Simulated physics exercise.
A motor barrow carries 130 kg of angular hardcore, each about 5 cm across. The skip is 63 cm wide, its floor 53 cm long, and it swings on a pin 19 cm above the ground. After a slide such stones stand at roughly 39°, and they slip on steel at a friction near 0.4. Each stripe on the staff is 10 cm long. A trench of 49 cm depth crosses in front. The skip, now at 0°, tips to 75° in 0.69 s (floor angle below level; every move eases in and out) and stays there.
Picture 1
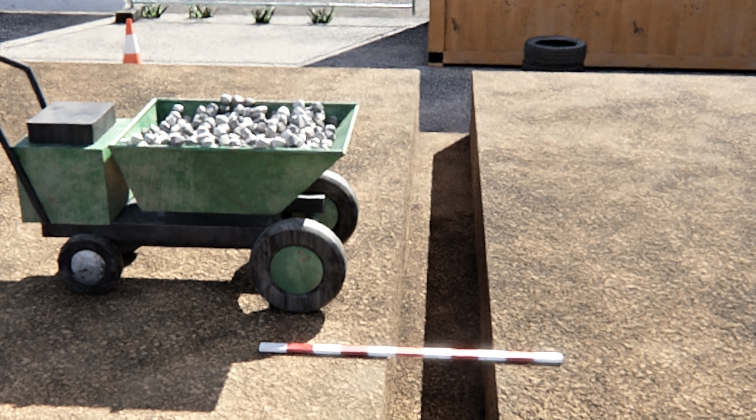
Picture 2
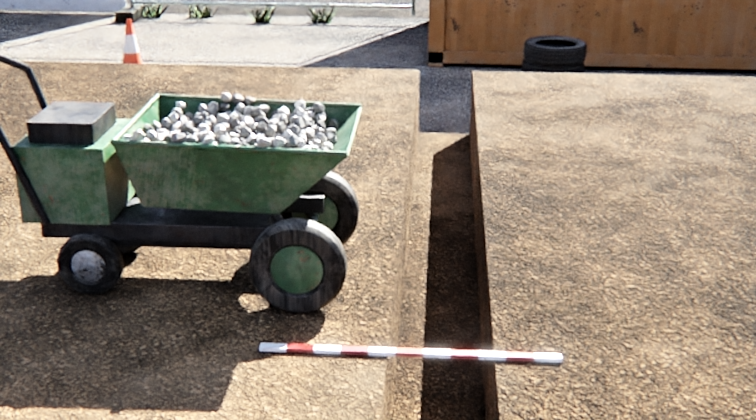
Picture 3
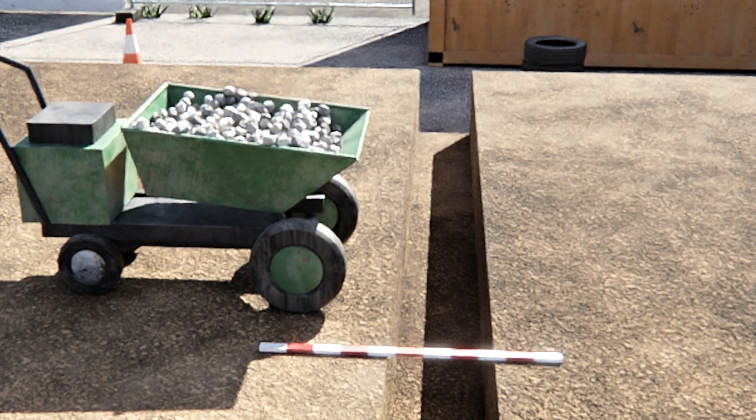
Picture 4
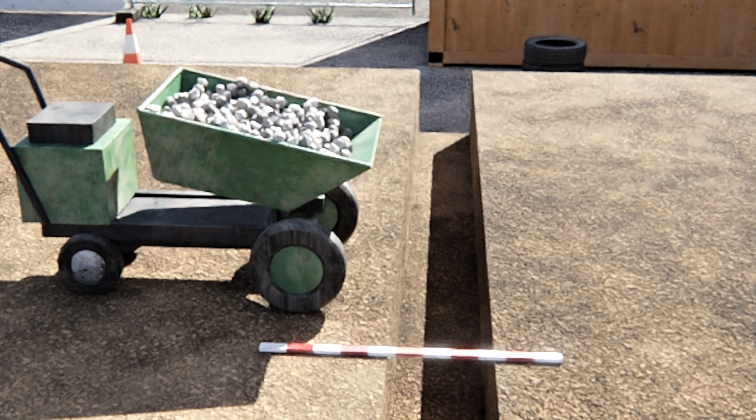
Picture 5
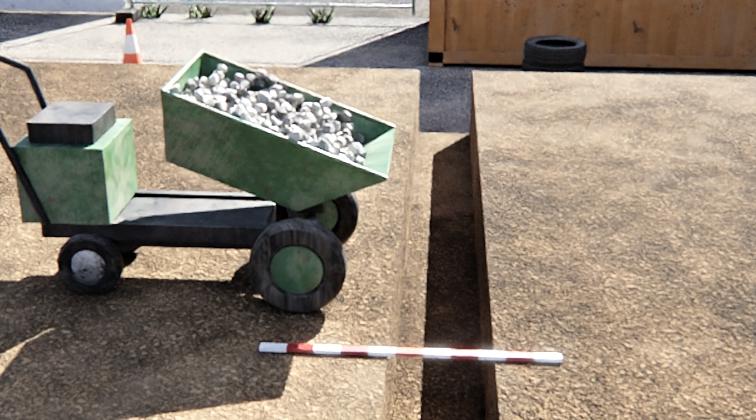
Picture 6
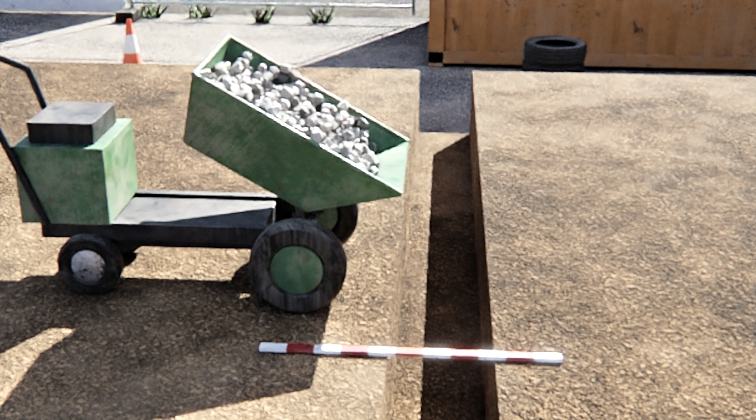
A green skip full of grey stones tilts steadily down to the right on a barrow.
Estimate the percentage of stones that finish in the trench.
Some 66 per cent of it.
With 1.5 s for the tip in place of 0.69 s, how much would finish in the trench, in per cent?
In that case some 85 per cent.
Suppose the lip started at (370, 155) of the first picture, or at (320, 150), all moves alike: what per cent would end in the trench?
Near 40 per cent from the first place, 80 from the second.
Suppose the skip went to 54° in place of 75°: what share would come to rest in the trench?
It would be near 30 per cent.
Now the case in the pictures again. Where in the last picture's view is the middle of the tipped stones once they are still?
Around (469, 364).
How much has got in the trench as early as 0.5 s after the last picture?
Some 30 per cent.
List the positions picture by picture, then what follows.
In the first picture, the skip is at 0°, its lip at (344, 153); the top of the load is at (273, 109).
In the second picture, the skip is at 2°, its lip at (347, 154); the top of the load is at (258, 108).
In the third picture, the skip is at 6°, its lip at (357, 159); the top of the load is at (212, 103).
In the fourth picture, lip at (371, 167), floor tilted 13°, highest stones at (216, 93).
In the fifth picture, lip at (387, 179), floor tilted 21°, highest stones at (217, 78).
In the sixth picture, the skip is at 30°, its lip at (402, 195); the top of the load is at (234, 66).
Then, 0.2 s after the last picture the floor is at 64°, 100 % in the skip; the foremost stones are at (428, 211).
Then, 0.5 s after the last picture the floor is at 75°, 59 % in the skip, 30 % in the trench, 10 % past the trench; the foremost stones are at (522, 282).
Then, 0.8 s after the last picture the floor is at 75°, 7 % in the skip, 59 % in the trench, 34 % past the trench; the foremost stones are at (700, 289).
Then, 2.8 s after the last picture the floor is at 75°, 0 % in the skip, 66 % in the trench, 34 % past the trench; the foremost stones are past the picture's edge.
